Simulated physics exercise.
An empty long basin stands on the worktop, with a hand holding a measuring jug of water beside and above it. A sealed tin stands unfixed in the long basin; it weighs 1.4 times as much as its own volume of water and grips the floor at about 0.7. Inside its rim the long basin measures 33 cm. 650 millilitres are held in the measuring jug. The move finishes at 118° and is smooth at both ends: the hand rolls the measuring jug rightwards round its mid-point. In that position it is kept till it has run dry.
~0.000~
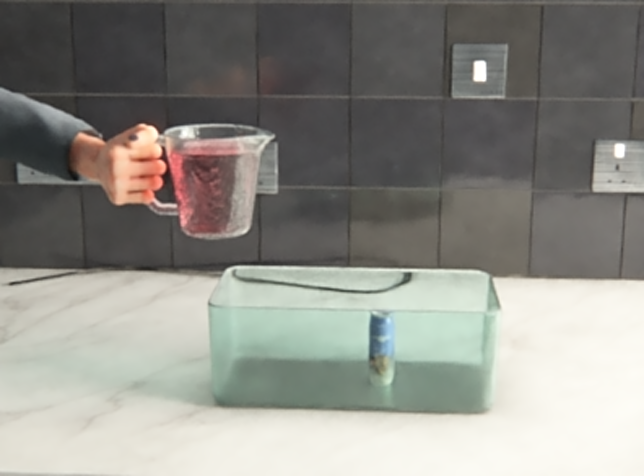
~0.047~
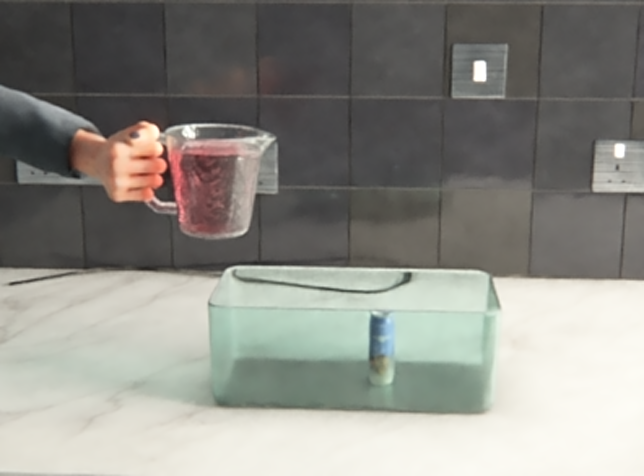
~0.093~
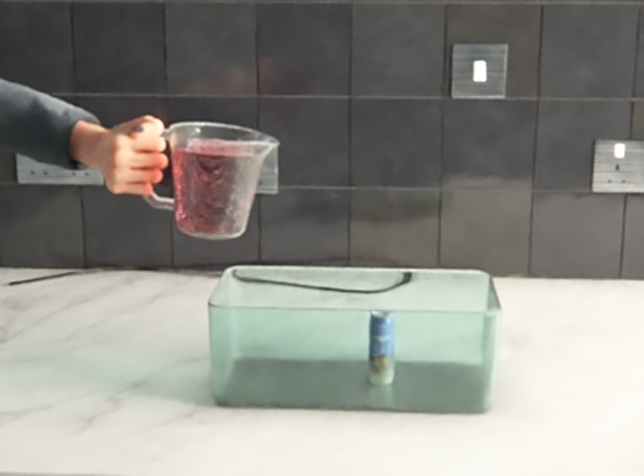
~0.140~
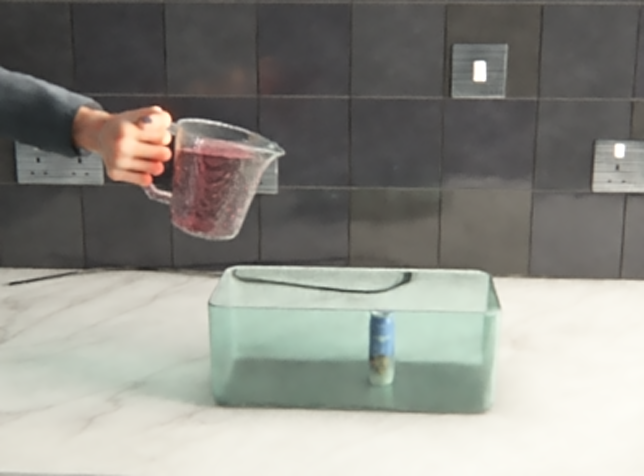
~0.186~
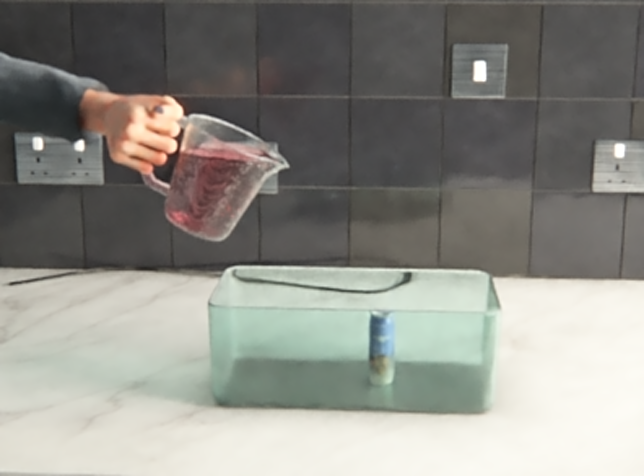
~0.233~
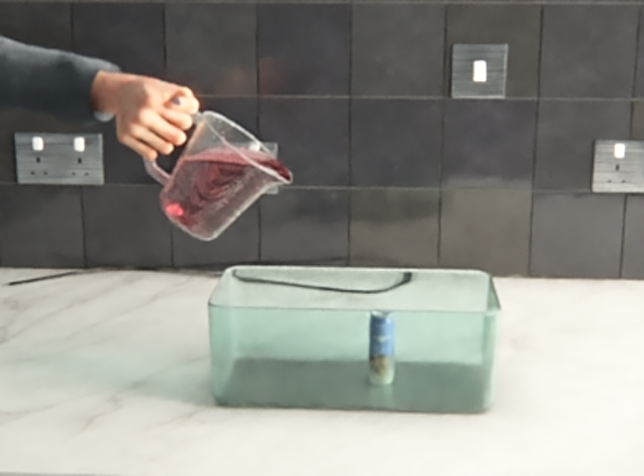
On a white marbled worktop before dark grey wall tiles with sockets and a switch, seen level from the front by a still camera, stands a long, pale green see-through basin. A small blue can shows in its right half, while a hand in a dark sleeve holds a clear jug of reddish-pink liquid above left. The hand steadily tilts the jug rightwards, slowly then faster, until liquid reaches its spout.
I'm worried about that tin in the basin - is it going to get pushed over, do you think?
No, it should stay put on its base.
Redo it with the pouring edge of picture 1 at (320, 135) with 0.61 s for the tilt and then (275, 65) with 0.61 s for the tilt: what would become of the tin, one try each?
Trial 1 - tin tips; trial 2 - tin tips.
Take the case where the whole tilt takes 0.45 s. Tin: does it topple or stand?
Outcome - the tin stays erect.
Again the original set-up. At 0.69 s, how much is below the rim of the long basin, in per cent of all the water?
Value: Approx. 92 %.
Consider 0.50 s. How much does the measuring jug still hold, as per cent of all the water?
Around 36 percent.
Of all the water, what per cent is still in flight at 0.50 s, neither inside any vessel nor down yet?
Estimate: About 24 % of all of it.
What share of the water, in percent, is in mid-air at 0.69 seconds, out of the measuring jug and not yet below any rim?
Roughly 5 per cent.
After 0.50 s the tilt is 108° and 36 per cent is still to pour; the tin stands where it began.
After 0.69 s the tilt is 118° and 2 per cent is still to pour; the tin stands where it began.
After 0.89 s the tilt is 118° and 0 per cent is still to pour; the tin stands where it began.
After 1.11 s the tilt is 118° and 0 per cent is still to pour; the tin stands where it began.
In the end the tin stands where it began.
